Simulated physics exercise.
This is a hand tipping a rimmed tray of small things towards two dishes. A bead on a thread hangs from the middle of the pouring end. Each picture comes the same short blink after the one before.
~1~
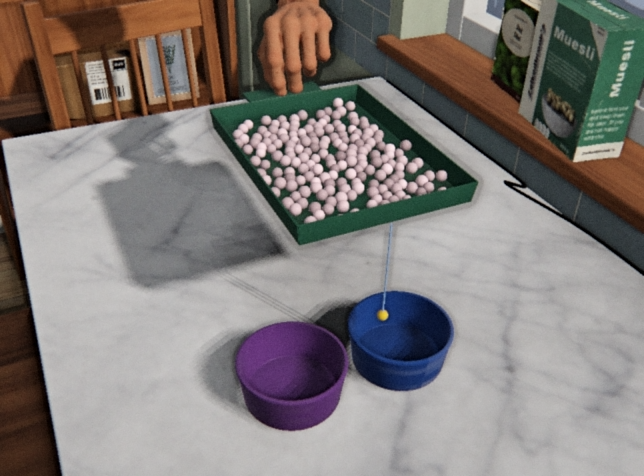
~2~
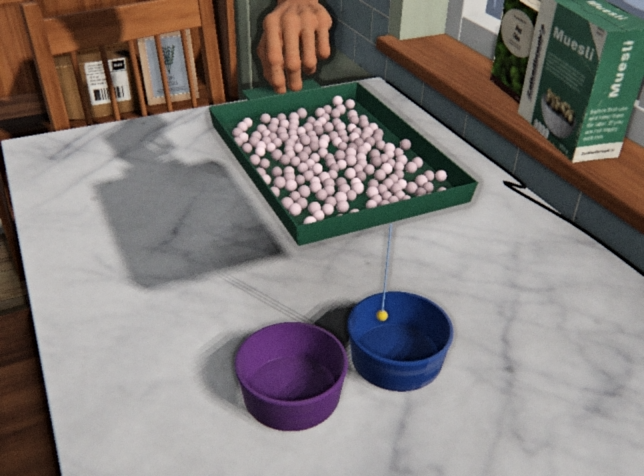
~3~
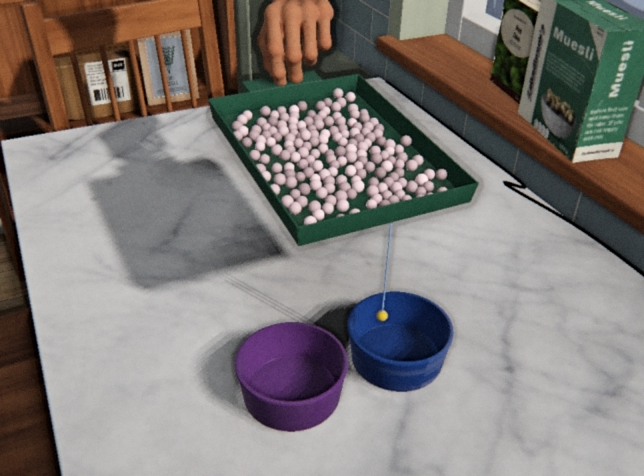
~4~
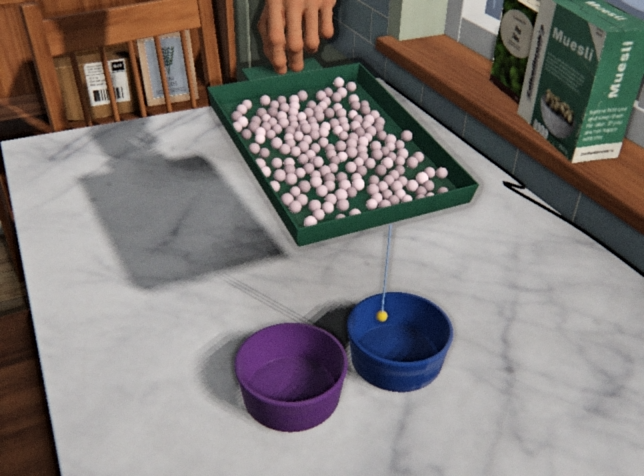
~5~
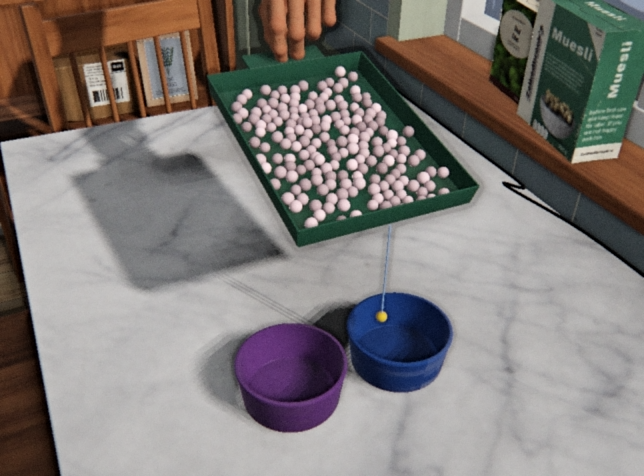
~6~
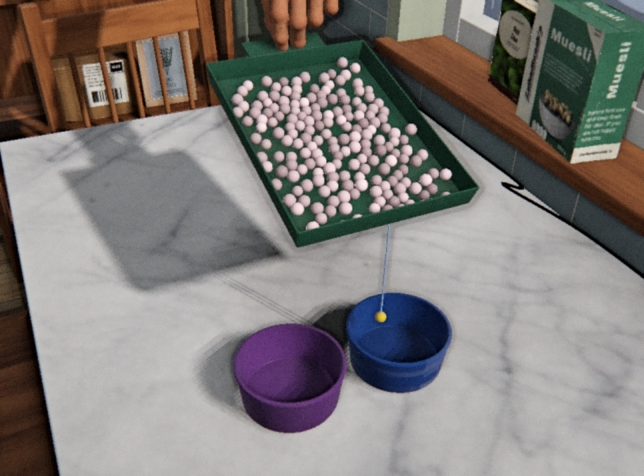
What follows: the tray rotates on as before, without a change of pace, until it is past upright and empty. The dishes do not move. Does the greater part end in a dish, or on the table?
They take only the smaller part between them.
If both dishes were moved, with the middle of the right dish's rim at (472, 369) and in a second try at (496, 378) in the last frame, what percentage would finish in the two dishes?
Roughly 80 per cent, and 60 per cent.
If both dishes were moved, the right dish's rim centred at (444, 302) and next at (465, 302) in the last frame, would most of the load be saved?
At the first place the smaller part, at the second below a half.
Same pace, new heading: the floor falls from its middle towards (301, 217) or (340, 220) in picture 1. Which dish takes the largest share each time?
One: The left dish. Two: Left.
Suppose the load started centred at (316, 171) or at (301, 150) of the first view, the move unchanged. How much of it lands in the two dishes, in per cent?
About 10 and 10 per cent.
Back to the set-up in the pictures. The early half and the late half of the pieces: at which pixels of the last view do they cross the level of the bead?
The first part at (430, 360); the rest at (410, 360).
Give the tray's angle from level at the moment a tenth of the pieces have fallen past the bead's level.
Roughly 95°.
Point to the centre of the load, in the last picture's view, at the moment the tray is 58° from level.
At about (375, 159).
Shortly afterwards, tray tipped steeply; all but a few on the tray; only a few in the air.
Next, tray tipped right over; near a third on the tray; only a few in the left dish; only a few in the right dish; near a quarter outside both; near a third in the air.
Some moments later, tray tipped past a quarter turn; only a few in the left dish; a little in the right dish; all but a few outside both.
In the end, tray tipped past a quarter turn; only a few in the left dish; a little in the right dish; all but a few outside both.
